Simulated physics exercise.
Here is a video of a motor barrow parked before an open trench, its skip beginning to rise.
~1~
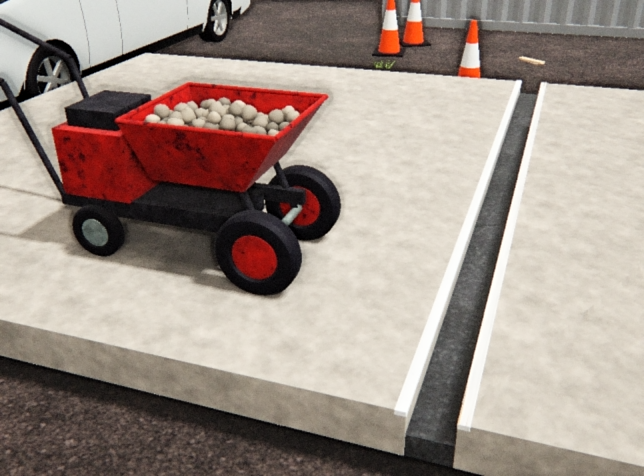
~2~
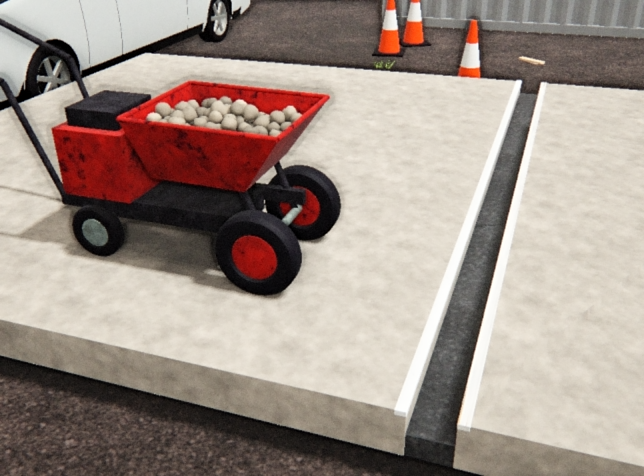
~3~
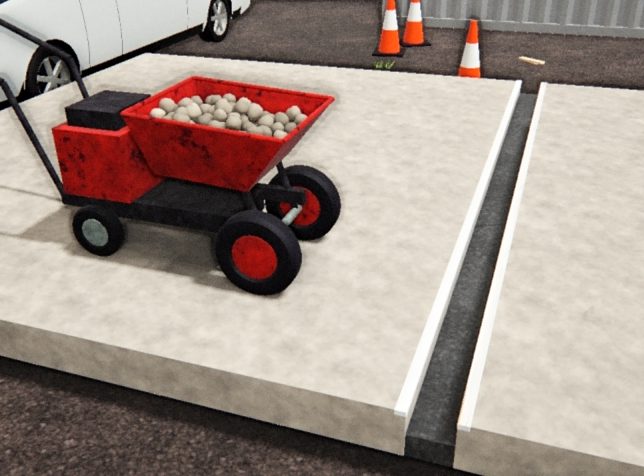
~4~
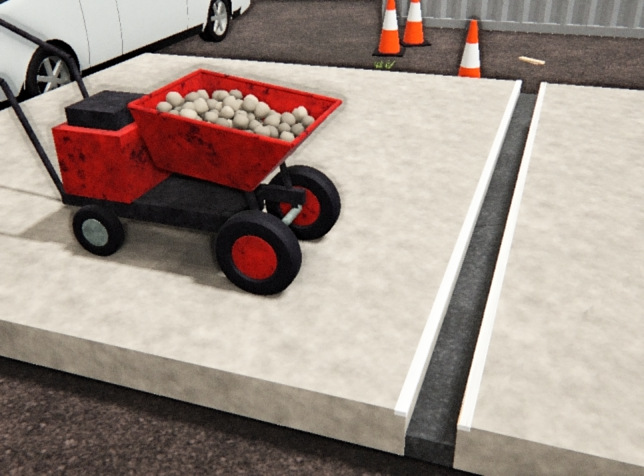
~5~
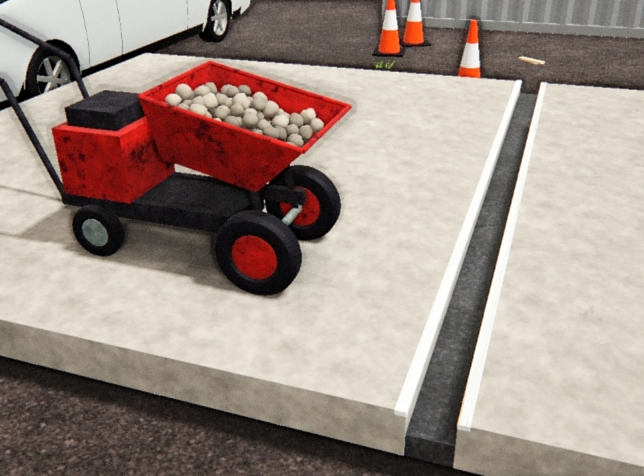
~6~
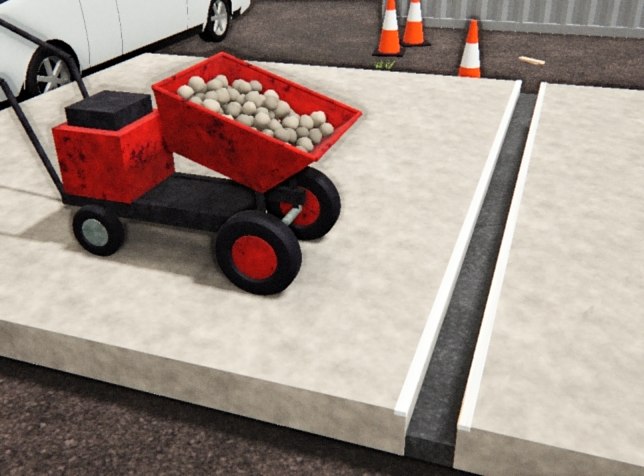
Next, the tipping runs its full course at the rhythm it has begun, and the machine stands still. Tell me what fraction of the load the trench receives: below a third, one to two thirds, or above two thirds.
I reckon it's the middle case, with the trench getting one-third to two-thirds.
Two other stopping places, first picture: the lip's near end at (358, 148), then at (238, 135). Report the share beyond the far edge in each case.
You'd get around 70 in a hundred, then 0 in a hundred.
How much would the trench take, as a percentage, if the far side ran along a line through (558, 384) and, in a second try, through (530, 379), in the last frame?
I'd say some 60 in a hundred, followed by 60 in a hundred.
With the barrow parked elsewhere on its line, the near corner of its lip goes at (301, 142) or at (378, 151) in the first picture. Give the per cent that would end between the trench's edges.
From the first spot you get 50 percent, and from the second 10 percent.
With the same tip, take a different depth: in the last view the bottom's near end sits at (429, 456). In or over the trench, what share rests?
Estimate: Approx. 50 %.
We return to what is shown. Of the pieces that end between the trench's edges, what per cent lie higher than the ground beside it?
I'd estimate around 35 %.
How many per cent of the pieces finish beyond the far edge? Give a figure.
10 per cent.
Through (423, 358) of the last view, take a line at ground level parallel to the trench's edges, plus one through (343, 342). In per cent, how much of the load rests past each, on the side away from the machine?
That's 50 in a hundred for the first and 100 in a hundred for the second.
Soon after the last picture, skip tipped steeply; all in the skip.
A little later, skip tipped right over; most in the skip; a small part short of the trench; a stray few in or heaped over the trench; a stray few falling.
Later still, skip tipped right over; about a quarter in the skip; about a third short of the trench; about a third in or heaped over the trench; a small part beyond it.
By the end, skip tipped right over; a stray few in the skip; about half short of the trench; about half in or heaped over the trench; a small part beyond it.
